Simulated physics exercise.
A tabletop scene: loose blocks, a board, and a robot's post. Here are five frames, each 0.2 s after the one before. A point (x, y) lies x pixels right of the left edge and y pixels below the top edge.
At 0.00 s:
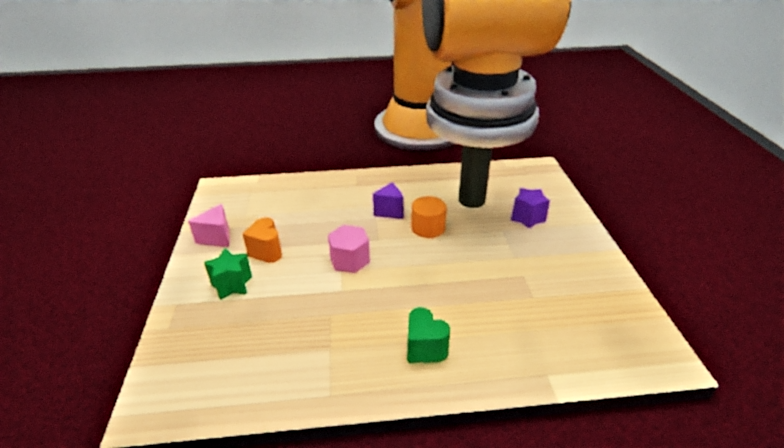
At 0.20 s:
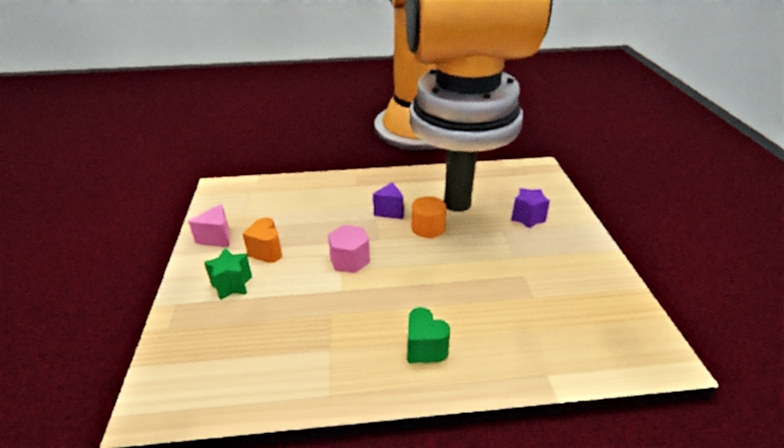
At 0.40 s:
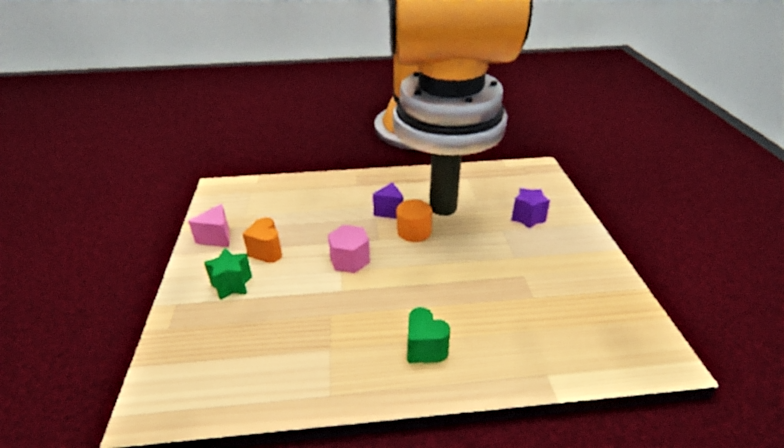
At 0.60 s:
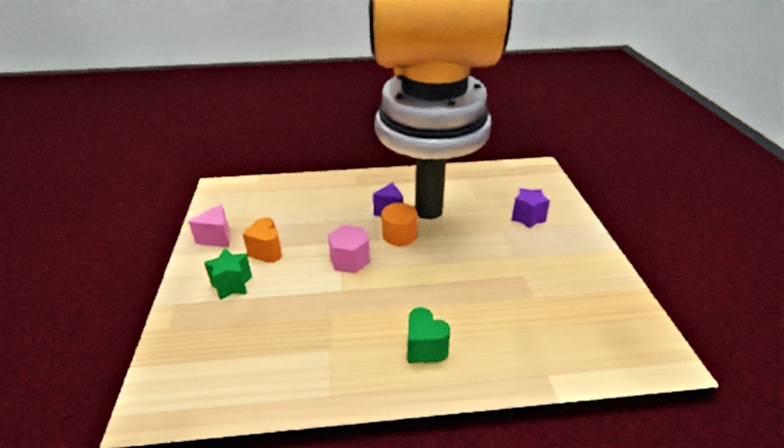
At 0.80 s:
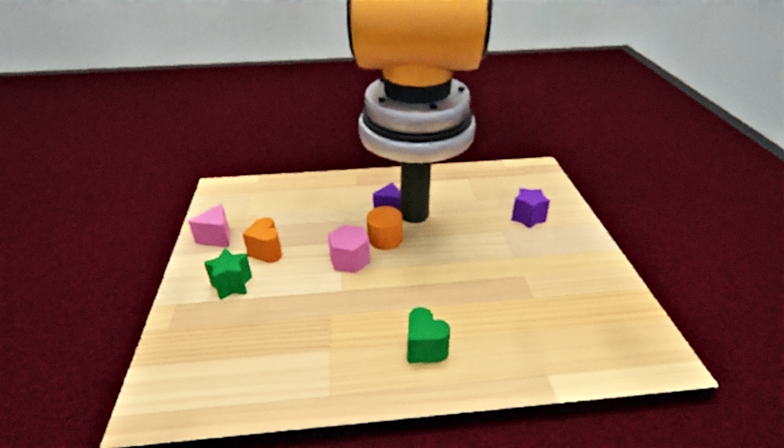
A robot arm's black post moved left across the wooden board and pushed the orange round block steadily toward the pink hexagon, passing in front of the purple triangular piece while the other blocks stayed still.
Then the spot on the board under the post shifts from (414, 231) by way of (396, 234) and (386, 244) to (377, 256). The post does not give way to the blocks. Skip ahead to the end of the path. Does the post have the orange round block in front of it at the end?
Short answer: No.
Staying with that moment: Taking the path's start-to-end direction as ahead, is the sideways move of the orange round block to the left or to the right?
Facing from start to end, it will go to the right.
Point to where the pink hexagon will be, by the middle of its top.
The middle of its upper face will lie at (317, 247).
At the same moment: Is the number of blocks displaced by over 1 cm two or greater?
Yes, it checks out.
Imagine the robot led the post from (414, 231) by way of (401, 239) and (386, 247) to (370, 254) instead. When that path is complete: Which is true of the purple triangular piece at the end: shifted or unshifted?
The block stays on its spot.
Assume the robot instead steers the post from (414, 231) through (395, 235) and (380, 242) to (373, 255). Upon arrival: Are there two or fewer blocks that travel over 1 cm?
It seems so.
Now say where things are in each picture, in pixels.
In the first frame, post tip (472, 201); block tops, pink hexagon (348, 237); orange round block (429, 205); purple triangular piece (389, 191).
In the second frame, post (457, 204); blocks unchanged.
In the third frame, post (443, 208); orange round block (415, 209).
In the fourth frame, post (429, 212); orange round block (400, 213).
In the fifth frame, post (415, 215); pink hexagon (348, 237); orange round block (385, 216); purple triangular piece (389, 191).
The first path, step by step. Halfway along, post (389, 223); pink hexagon (334, 241), turned 35° anticlockwise; orange round block (357, 221).
At the end, post (376, 239); pink hexagon (317, 247), turned 70° anticlockwise; orange round block (344, 227); purple triangular piece in place.
